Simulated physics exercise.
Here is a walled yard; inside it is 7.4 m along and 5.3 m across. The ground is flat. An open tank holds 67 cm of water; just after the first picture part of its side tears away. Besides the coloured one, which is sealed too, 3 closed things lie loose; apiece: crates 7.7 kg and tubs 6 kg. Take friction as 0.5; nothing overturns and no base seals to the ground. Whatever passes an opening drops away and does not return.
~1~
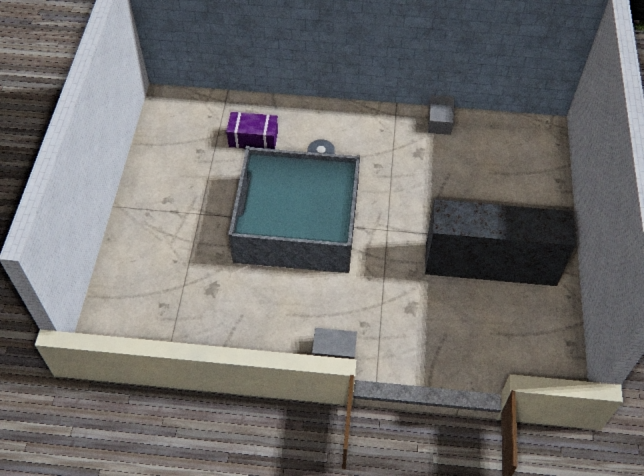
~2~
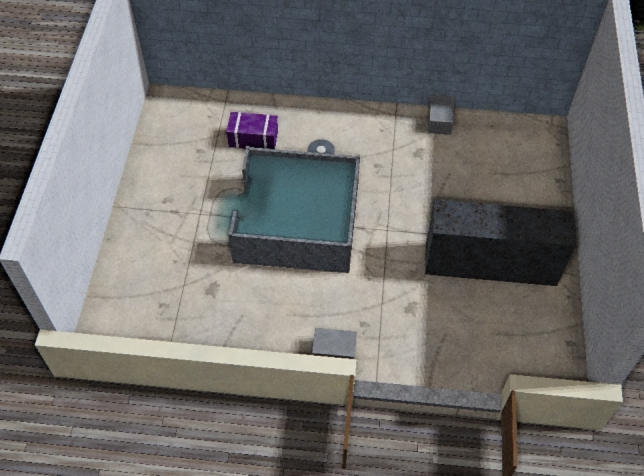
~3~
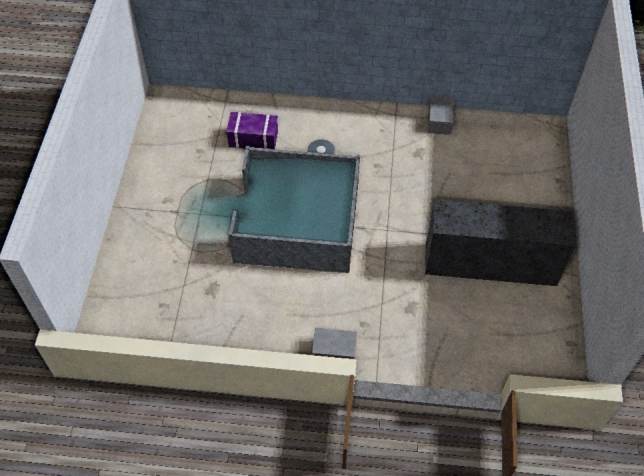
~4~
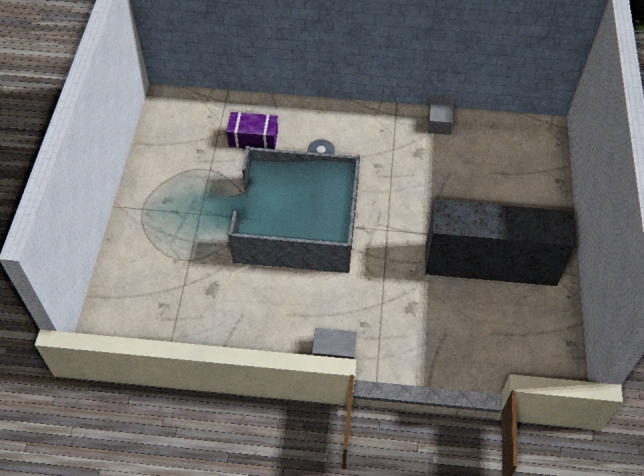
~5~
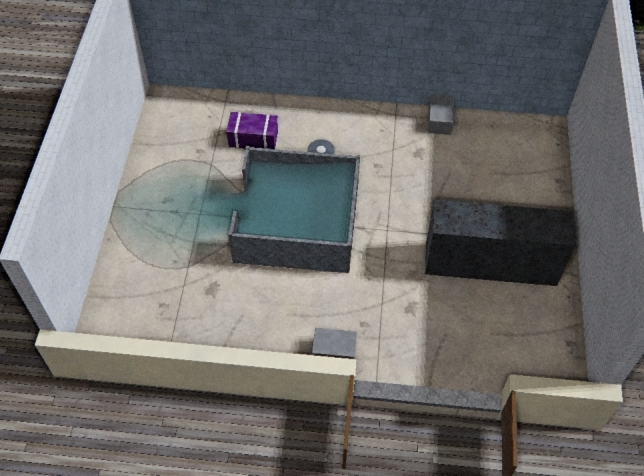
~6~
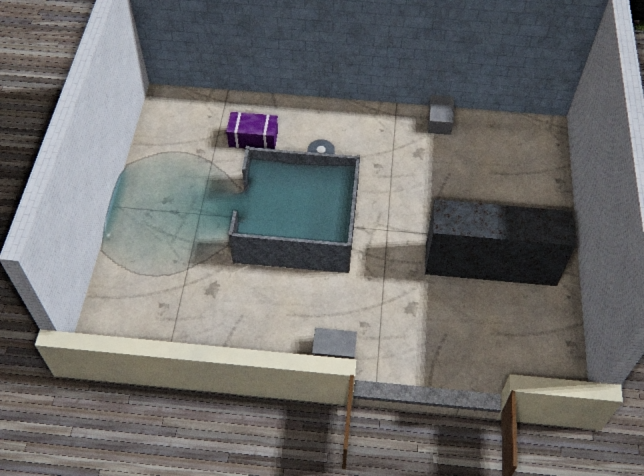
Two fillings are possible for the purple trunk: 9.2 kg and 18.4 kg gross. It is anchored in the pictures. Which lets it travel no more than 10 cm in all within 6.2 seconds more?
I expect that neither load is enough.
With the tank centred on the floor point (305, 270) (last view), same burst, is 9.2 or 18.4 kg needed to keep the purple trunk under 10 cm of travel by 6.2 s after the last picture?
In that case neither weight holds it.
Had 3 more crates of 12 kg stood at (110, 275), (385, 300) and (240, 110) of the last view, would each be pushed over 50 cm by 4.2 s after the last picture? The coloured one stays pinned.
In that order: Past it, short of it, more.
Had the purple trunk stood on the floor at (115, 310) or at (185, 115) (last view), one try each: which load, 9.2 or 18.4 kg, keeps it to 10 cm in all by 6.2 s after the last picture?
In that order: Neither is enough; neither is enough.
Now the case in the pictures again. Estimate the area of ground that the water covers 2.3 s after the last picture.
Some 16 m2.
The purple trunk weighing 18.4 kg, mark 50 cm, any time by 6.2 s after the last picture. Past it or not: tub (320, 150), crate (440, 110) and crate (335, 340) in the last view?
In that order: Under, past it, over.
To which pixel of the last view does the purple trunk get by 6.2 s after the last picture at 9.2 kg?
Near (246, 150).
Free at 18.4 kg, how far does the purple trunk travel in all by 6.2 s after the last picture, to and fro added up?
About 40 cm.
Then, 0.6 s after the last picture the purple trunk would be 0 cm from its start with 9.2 kg and 0 cm from its start with 18.4 kg; 0 cm of water round it then.
Then, 2.3 s after the last picture the purple trunk would be 1 cm from its start with 9.2 kg and 0 cm from its start with 18.4 kg; 2 cm of water round it then.
Then, 4.2 s after the last picture the purple trunk would be 40 cm from its start with 9.2 kg and 19 cm from its start with 18.4 kg; 4 cm of water round it then.
Then, 6.2 s after the last picture the purple trunk would be 58 cm from its start with 9.2 kg and 38 cm from its start with 18.4 kg; 4 cm of water round it then.
